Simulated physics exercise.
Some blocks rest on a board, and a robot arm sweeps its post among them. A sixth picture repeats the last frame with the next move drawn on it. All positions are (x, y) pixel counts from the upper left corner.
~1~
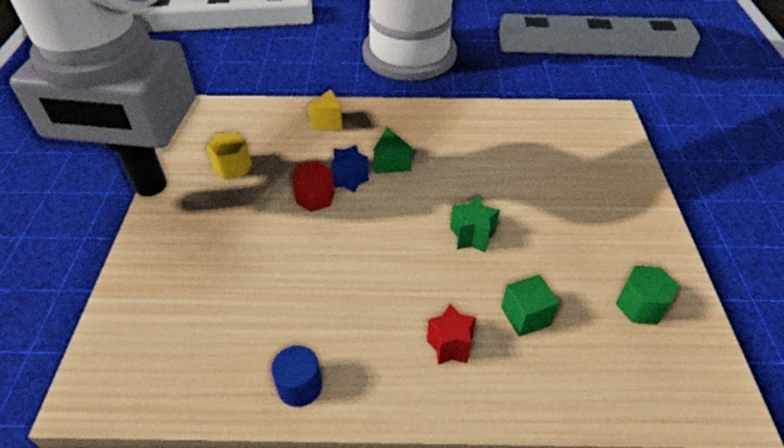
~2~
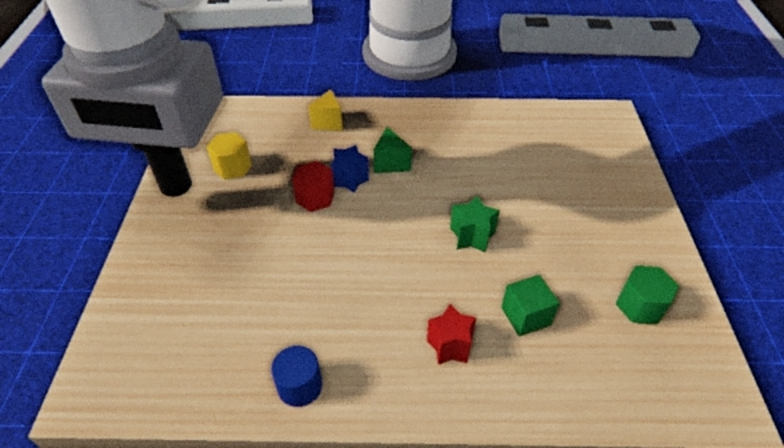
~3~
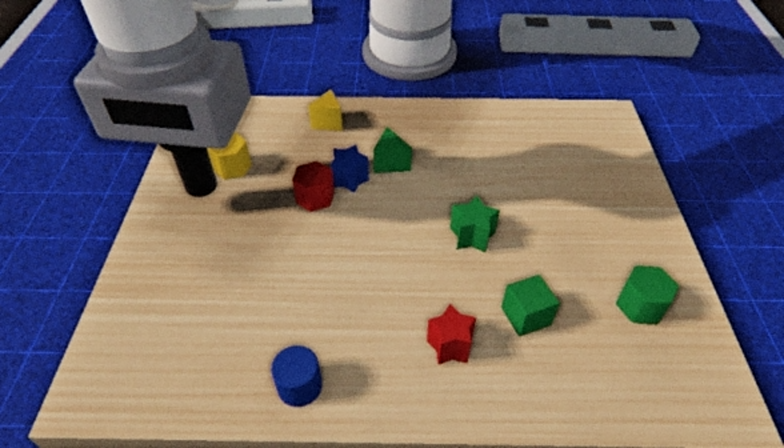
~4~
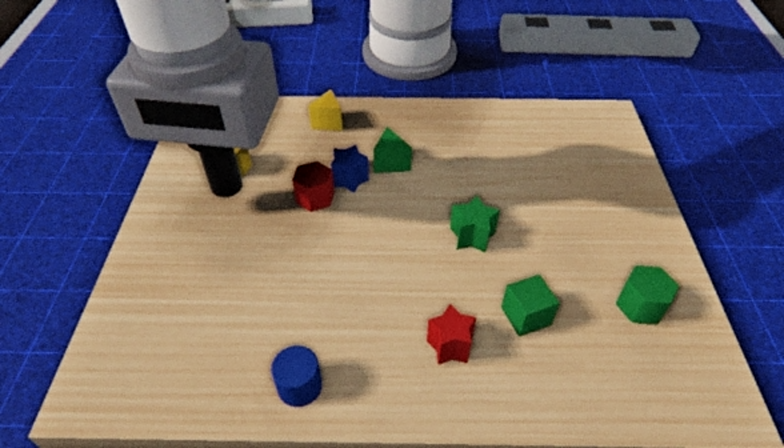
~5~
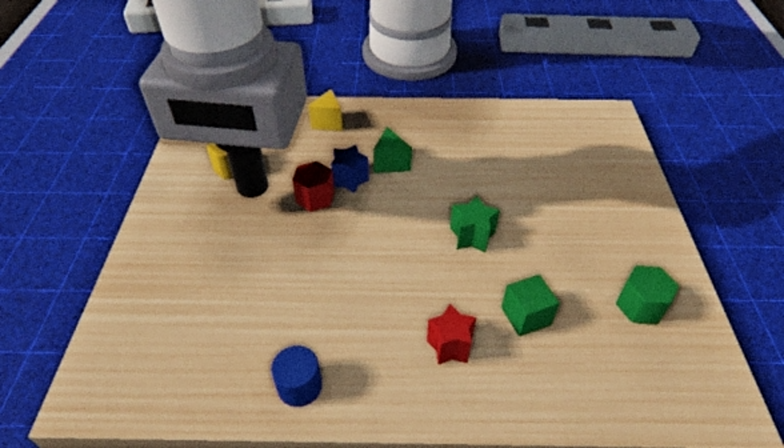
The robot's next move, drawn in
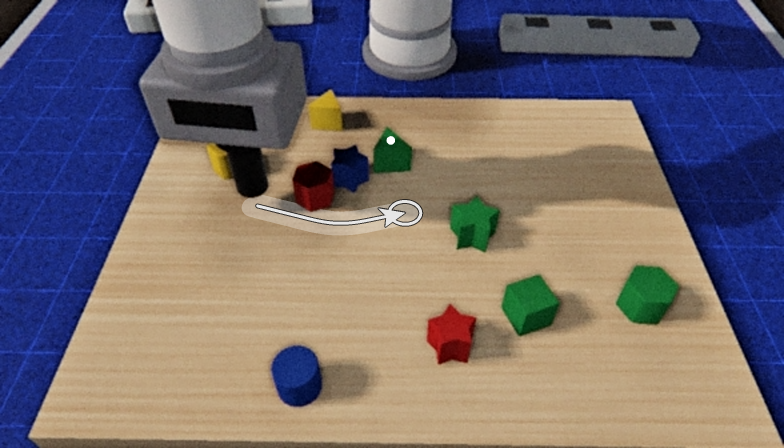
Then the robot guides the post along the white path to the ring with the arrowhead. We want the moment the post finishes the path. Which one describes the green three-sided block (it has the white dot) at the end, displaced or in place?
At the end, its place is the same.
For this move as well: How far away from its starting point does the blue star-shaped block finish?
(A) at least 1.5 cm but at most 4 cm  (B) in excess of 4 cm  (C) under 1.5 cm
The correct letter is C.
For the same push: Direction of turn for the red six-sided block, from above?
Viewed from above: Anti-clockwise.
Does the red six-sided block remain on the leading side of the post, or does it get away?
My guess is it ends up beside or behind the post.
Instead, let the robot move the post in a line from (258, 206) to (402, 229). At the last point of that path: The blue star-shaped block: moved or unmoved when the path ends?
By then it is displaced.
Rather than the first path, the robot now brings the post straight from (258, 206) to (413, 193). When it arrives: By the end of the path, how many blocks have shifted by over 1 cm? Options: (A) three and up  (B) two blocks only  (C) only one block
The one that fits is A, three and up.
Path on the board, from (258, 206) through (304, 218) and (355, 222) to (405, 213); the dot is on the green three-sided block.
What follows on the original path. One third of the way, post (303, 201); red six-sided block (323, 172), turned 25° anticlockwise.
Two thirds of the way, post (355, 205); red six-sided block (325, 173), turned 30° anticlockwise.
At the end, post (406, 195); red six-sided block (325, 173), turned 30° anticlockwise; blue star-shaped block in place; green three-sided block in place.
